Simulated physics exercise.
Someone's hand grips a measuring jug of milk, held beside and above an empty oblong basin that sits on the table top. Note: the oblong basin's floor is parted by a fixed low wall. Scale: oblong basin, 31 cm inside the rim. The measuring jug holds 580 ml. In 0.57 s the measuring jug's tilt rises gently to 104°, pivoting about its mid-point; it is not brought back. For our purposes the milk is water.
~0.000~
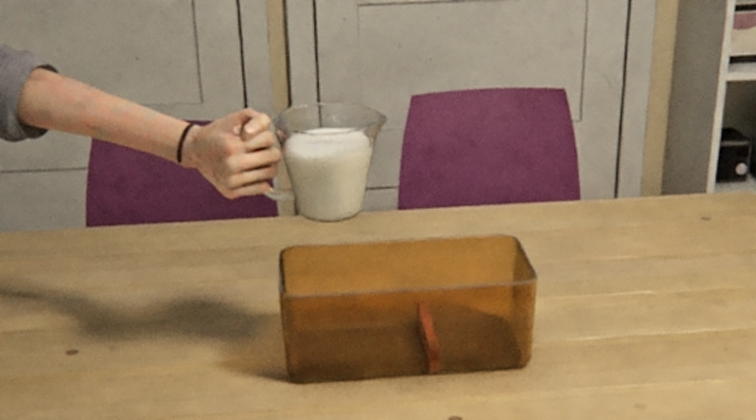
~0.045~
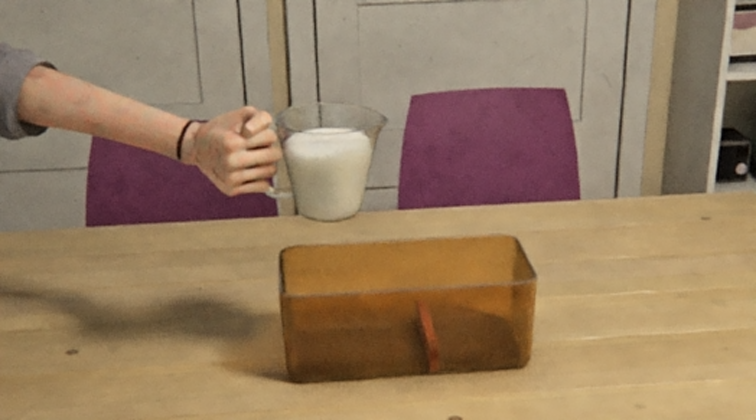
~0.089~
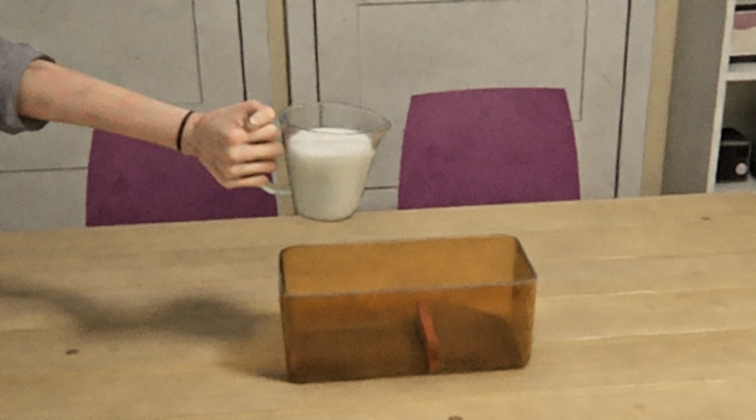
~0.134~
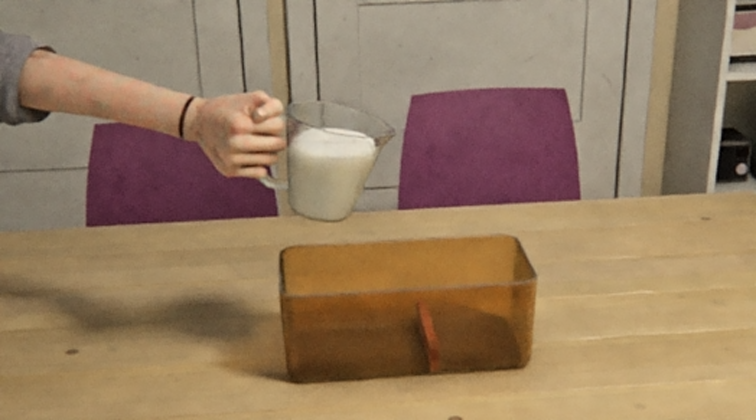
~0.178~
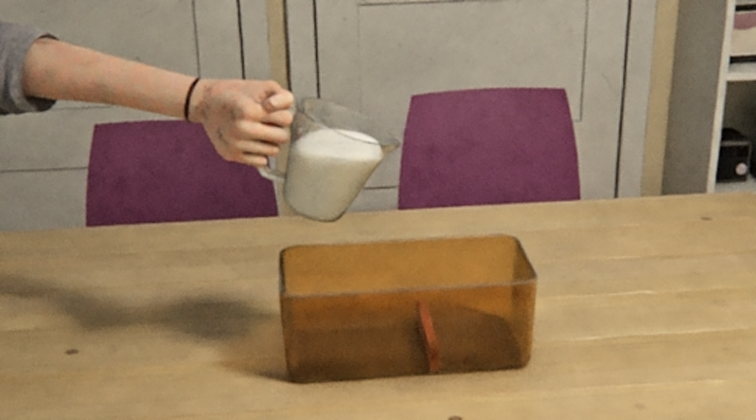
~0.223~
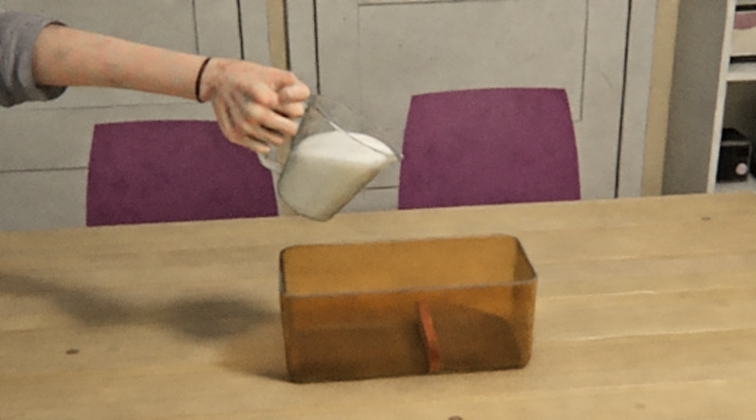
At a wooden table, a hand holding a glass jug of white liquid gradually tilts it rightward above an empty amber basin.
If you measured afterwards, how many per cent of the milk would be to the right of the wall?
About 68 out of 100.
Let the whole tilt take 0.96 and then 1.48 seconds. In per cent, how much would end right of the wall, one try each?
In order, 70 and 80 per cent.
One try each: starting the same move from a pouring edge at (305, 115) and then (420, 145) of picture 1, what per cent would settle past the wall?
Near 15 in a hundred on the first go and near 85 in a hundred on the second.
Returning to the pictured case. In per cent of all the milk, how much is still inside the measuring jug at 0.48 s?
Near 48 in a hundred.
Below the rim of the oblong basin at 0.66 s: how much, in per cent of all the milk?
Close to 78 in a hundred.
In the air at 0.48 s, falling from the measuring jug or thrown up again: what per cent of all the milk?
30 per cent.
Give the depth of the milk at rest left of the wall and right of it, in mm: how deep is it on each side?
I'd expect close to 8 mm on the left and close to 24 mm on the right.
After 0.48 s the tilt is 97° and 48 per cent is still to pour, 1 is left of the wall and 20 right of it.
After 0.66 s the tilt is 104° and 7 per cent is still to pour, 23 is left of the wall and 56 right of it.
After 0.86 s the tilt is 104° and 0 per cent is still to pour, 27 is left of the wall and 70 right of it.
After 1.07 s the tilt is 104° and 0 per cent is still to pour, 29 is left of the wall and 68 right of it.
In the end 30 per cent lies left of the wall, 68 right of it and 2 outside.
